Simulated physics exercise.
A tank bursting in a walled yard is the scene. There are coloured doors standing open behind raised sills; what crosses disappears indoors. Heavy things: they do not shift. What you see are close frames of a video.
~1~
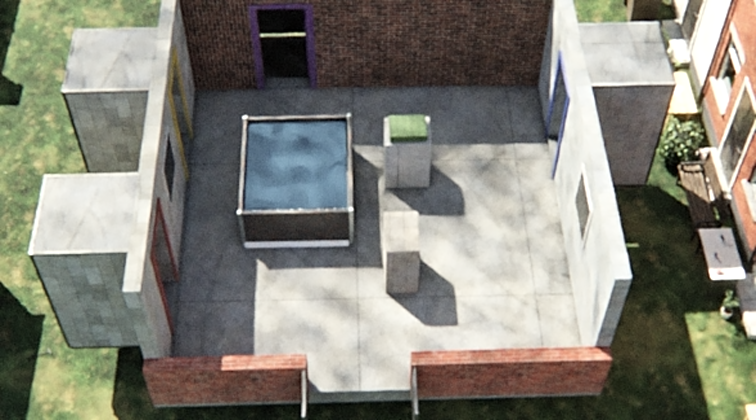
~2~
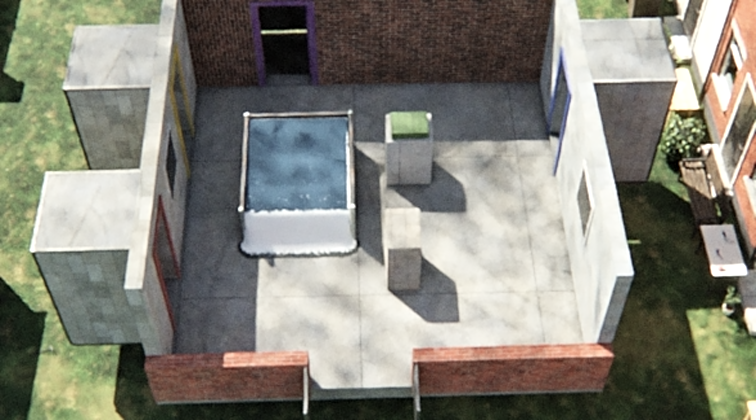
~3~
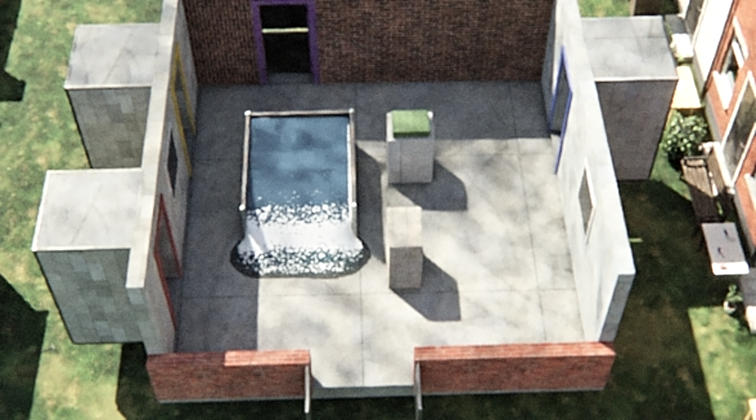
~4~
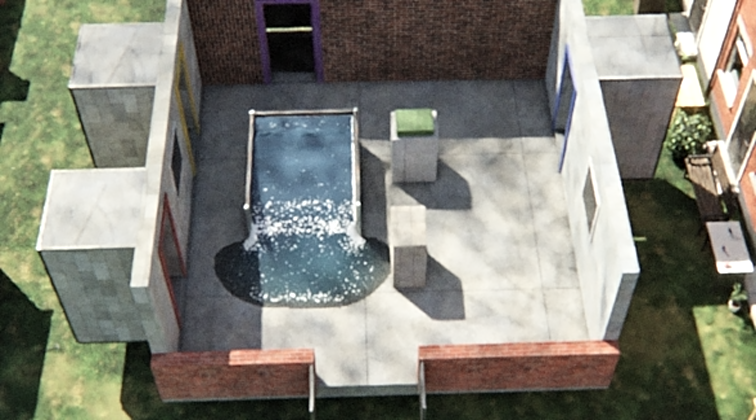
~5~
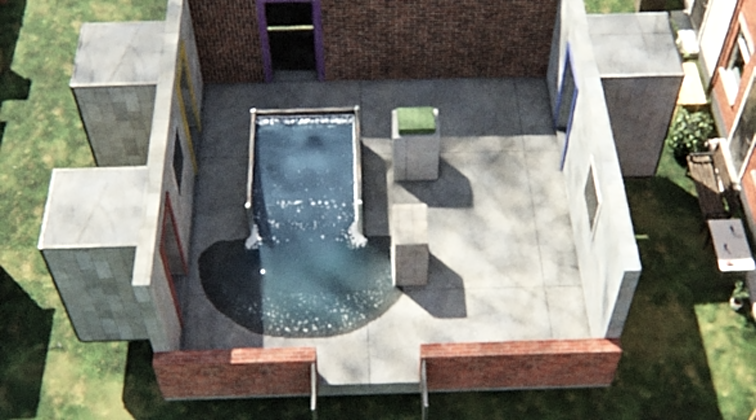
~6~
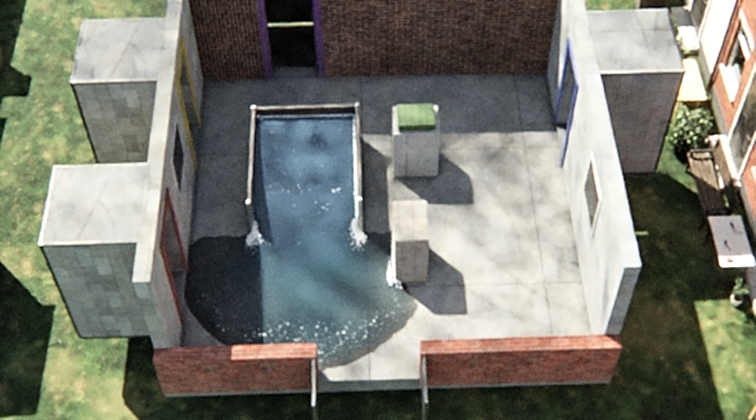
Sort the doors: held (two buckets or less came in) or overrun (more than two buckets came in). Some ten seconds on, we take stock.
Sorted: Red door overrun, yellow door held, blue door held, purple door held.
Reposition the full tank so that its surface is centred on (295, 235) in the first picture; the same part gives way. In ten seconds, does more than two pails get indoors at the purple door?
Result for purple: It tops the limit.
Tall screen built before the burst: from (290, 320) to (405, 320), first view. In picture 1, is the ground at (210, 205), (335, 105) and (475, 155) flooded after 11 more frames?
In that order: Not flooded, dry, dry.
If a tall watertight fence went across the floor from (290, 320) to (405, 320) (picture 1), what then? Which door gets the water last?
The one in purple comes last.
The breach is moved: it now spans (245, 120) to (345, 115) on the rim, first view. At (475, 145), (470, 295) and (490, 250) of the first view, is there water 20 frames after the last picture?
Going in your order, I'd say drenched, then still bare, then still bare.
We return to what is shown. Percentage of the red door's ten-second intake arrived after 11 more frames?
It should be near 10 percent of the ten-second total.
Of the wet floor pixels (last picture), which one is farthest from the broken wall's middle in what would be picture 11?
My pick would be pixel (483, 363).
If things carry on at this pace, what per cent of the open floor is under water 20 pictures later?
I'd put it at roughly 40 per cent.
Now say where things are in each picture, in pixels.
In the first picture, still water in the open tank at (297, 166).
In the second picture, the front is at (241, 245), out from the gap at (299, 228).
In the third picture, the front is at (235, 258), out from the gap at (301, 228).
In the fourth picture, water pours out at (305, 229) and has run to (234, 289).
In the fifth picture, the front is at (351, 328), out from the gap at (306, 227).
In the sixth picture, the front is at a hidden place, out from the gap at (307, 225).
A moment on, water covers 30 % of the floor; the red door wet at the sill, nothing in, the yellow door not reached, the blue door not reached, the purple door not reached.
Next, water covers 30 % of the floor; the red door under two buckets in, the yellow door not reached, the blue door not reached, the purple door not reached.
Then, water covers 40 % of the floor; the red door over two buckets in, the yellow door not reached, the blue door not reached, the purple door not reached.
Later, water covers 65 % of the floor; the red door over two buckets in, the yellow door wet at the sill, nothing in, the blue door wet at the sill, nothing in, the purple door wet at the sill, nothing in.
In the end, water covers 95 % of the floor; the red door over two buckets in, the yellow door wet at the sill, nothing in, the blue door wet at the sill, nothing in, the purple door under two buckets in.
